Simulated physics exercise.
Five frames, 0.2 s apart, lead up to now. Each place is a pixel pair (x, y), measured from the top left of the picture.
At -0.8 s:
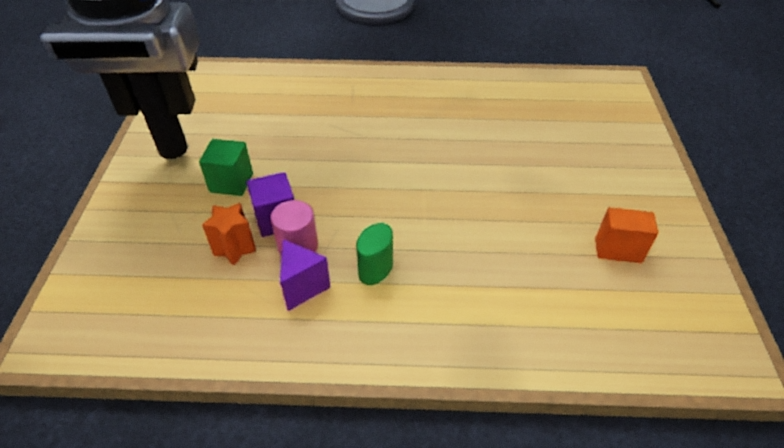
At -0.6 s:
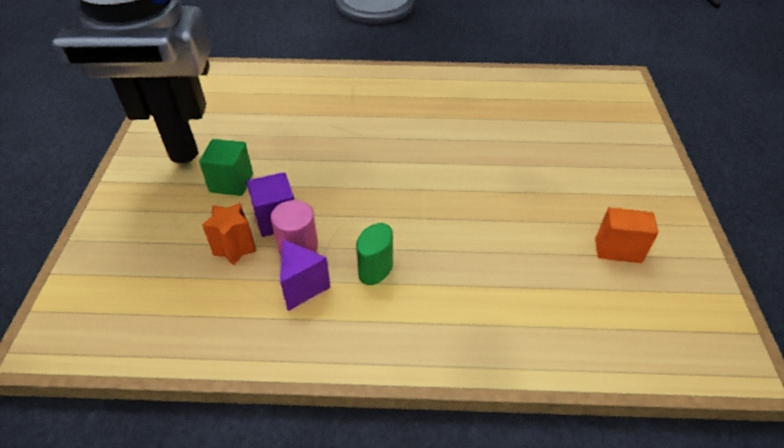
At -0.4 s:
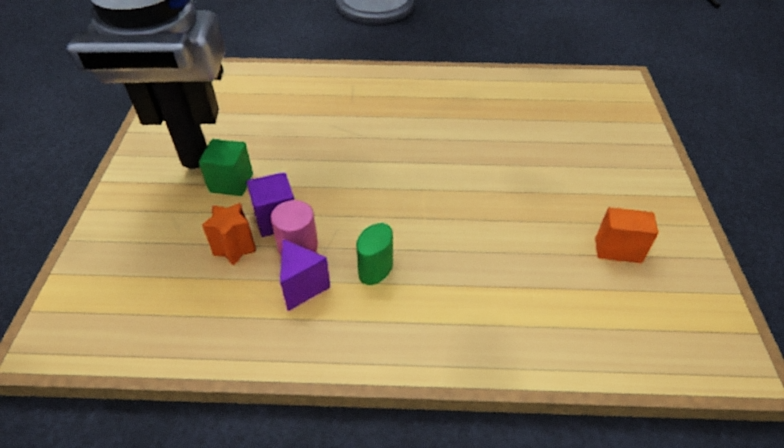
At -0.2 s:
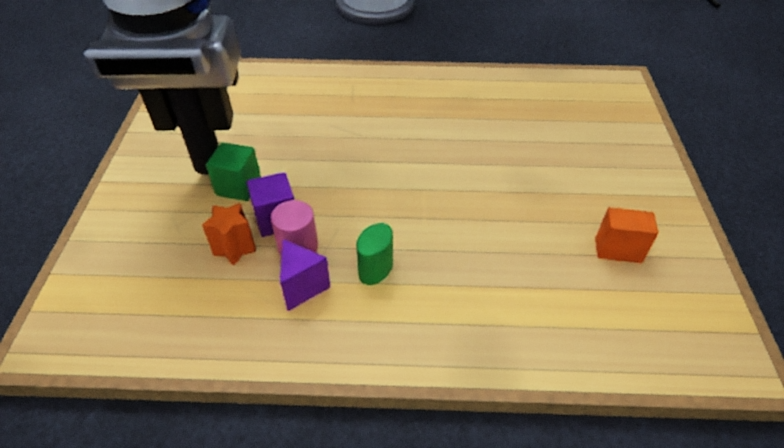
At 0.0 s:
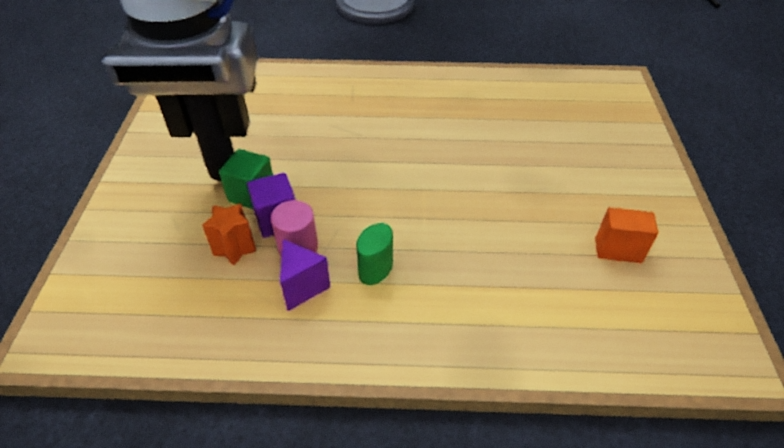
A robot arm moving its black rod rightward on a wooden board, nudging a green cube toward a purple cube among scattered blocks.
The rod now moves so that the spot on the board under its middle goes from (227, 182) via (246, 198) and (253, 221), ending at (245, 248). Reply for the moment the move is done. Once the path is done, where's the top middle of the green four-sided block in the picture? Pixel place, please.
At roughly (273, 223).
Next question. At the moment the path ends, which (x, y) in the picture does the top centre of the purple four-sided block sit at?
Expect it around (313, 231).
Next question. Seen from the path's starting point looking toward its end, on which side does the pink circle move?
With start-to-end as forward, it shifts left.
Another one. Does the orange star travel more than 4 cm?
No.
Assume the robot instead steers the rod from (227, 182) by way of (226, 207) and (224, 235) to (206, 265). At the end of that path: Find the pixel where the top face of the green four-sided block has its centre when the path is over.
In the picture, that point is around (252, 201).
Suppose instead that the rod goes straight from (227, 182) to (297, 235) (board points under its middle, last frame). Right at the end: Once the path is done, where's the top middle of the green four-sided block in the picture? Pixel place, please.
Put as a pixel place, it's (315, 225).
What follows on the original path. One third of the way, rod (244, 188); green four-sided block (261, 184), turned 20° clockwise; purple four-sided block (285, 206), turned 25° anticlockwise; pink circle (311, 229).
Two thirds of the way, rod (251, 212); green four-sided block (273, 206); purple four-sided block (306, 223), turned 40° anticlockwise; pink circle (338, 245).
At the end, rod (242, 238); orange star (207, 238), turned 45° clockwise; green four-sided block (273, 223); purple four-sided block (313, 231), turned 60° anticlockwise; pink circle (352, 252).
